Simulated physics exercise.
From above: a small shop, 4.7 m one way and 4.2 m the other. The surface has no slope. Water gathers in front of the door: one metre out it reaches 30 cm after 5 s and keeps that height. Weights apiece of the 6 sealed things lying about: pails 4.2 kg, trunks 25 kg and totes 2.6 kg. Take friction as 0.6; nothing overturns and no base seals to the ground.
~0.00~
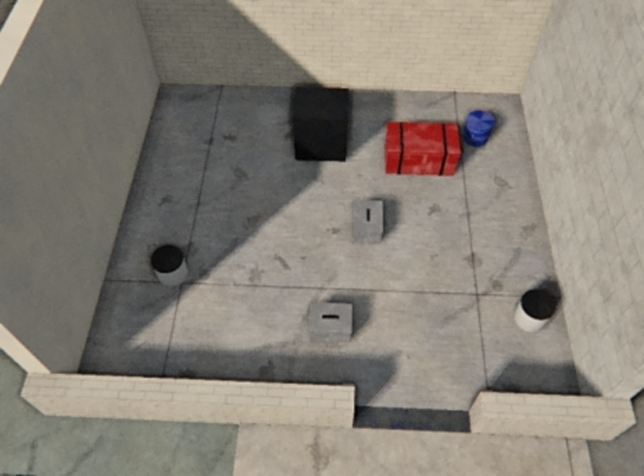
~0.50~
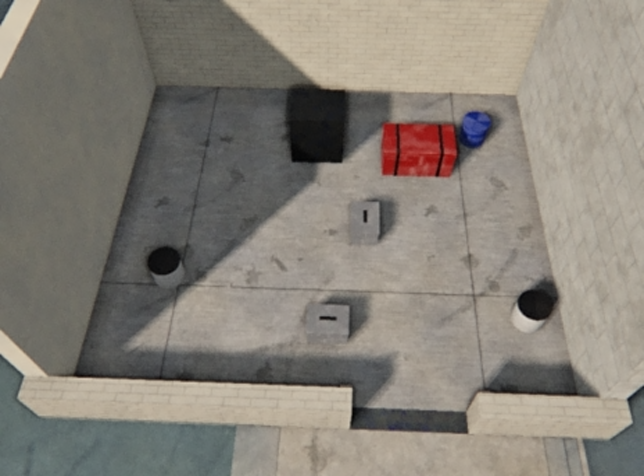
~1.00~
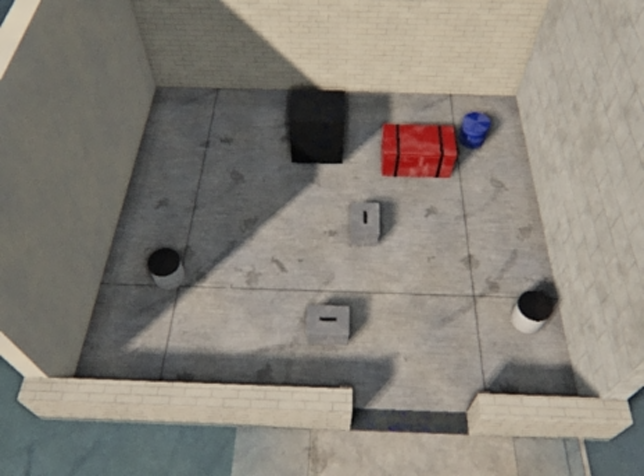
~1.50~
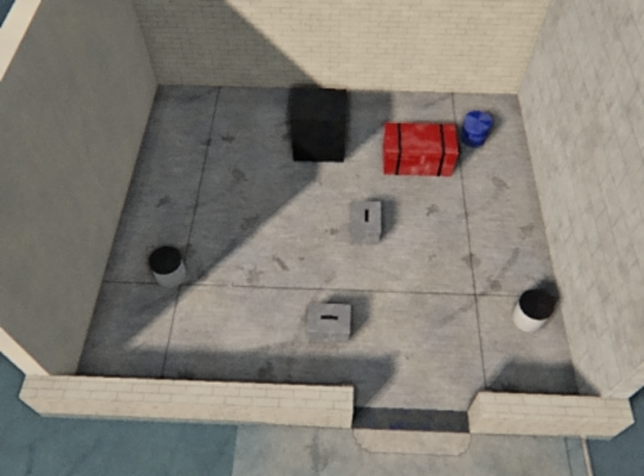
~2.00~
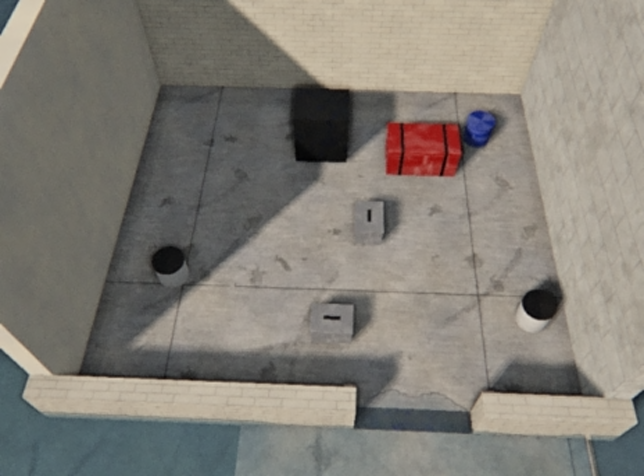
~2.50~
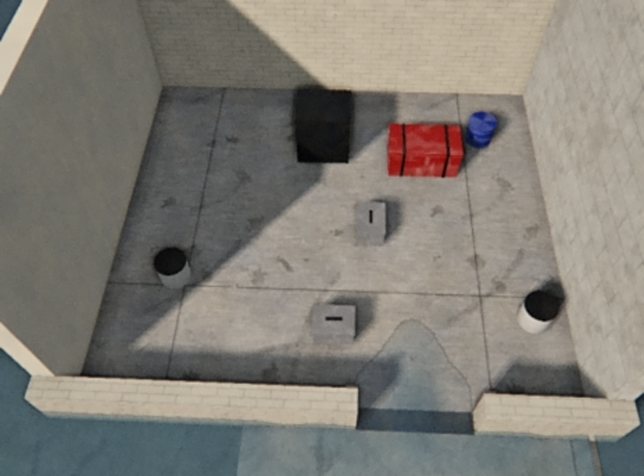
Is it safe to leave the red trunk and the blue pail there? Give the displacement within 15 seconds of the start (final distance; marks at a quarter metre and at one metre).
Red trunk gets carried off; blue pail travels far.
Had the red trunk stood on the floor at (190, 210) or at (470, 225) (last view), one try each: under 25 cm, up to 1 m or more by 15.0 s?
In turn: It ends far away; it ends far away.
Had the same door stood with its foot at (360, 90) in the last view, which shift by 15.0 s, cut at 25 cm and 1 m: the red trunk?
In that case the red trunk gets carried off.
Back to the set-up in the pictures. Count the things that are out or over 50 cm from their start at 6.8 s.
2 of them.
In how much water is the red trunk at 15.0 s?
Roughly 15 cm.
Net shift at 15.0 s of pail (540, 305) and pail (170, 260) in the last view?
In turn: 120 cm, 200 cm.
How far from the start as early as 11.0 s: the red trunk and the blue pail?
Roughly 200 and 200 cm by then.
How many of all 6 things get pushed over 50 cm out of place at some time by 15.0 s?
That makes 6.
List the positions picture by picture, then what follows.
The red trunk at (423, 137) rests on the ground; the blue pail at (481, 120), on the bottom; 0.0 m2 under water; 0 of 6 have shifted, in the first frame.
The red trunk at (420, 139) rests on the ground; the blue pail at (477, 121) rests on the ground; 0.0 m2 under water; 0 of 6 have shifted, in the second frame.
The red trunk at (419, 139) rests on the ground; the blue pail at (477, 122), on the bottom; 0.0 m2 under water; 0 of 6 have shifted, in the third frame.
The red trunk at (421, 138) rests on the ground; the blue pail at (478, 120) rests on the ground; water covers 0.0 m2; 0 of 6 have shifted, in the fourth frame.
The red trunk at (424, 138) rests on the ground; the blue pail at (481, 120), on the bottom; 0.1 m2 under water; 0 of 6 have shifted, in the fifth frame.
The red trunk at (426, 139), on the bottom; the blue pail at (483, 121) rests on the ground; water covers 0.6 m2; 0 of 6 have shifted, in the sixth frame.
After 3.5 s the red trunk is near (426, 139), 0.0 m from its start, aground; the blue pail is near (483, 121), 0.0 m from its start, aground; 0 afloat.
After 6.8 s the red trunk is near (425, 116), 0.4 m from its start, aground; the blue pail is near (471, 108), 0.2 m from its start, aground; 2 afloat.
After 11.0 s the red trunk is near (264, 92), 2.0 m from its start, afloat; the blue pail is near (307, 78), 2.2 m from its start, afloat; 5 afloat.
After 15.0 s the red trunk is near (161, 330), 3.5 m from its start, afloat; the blue pail is near (222, 136), 3.0 m from its start, afloat; 6 afloat.
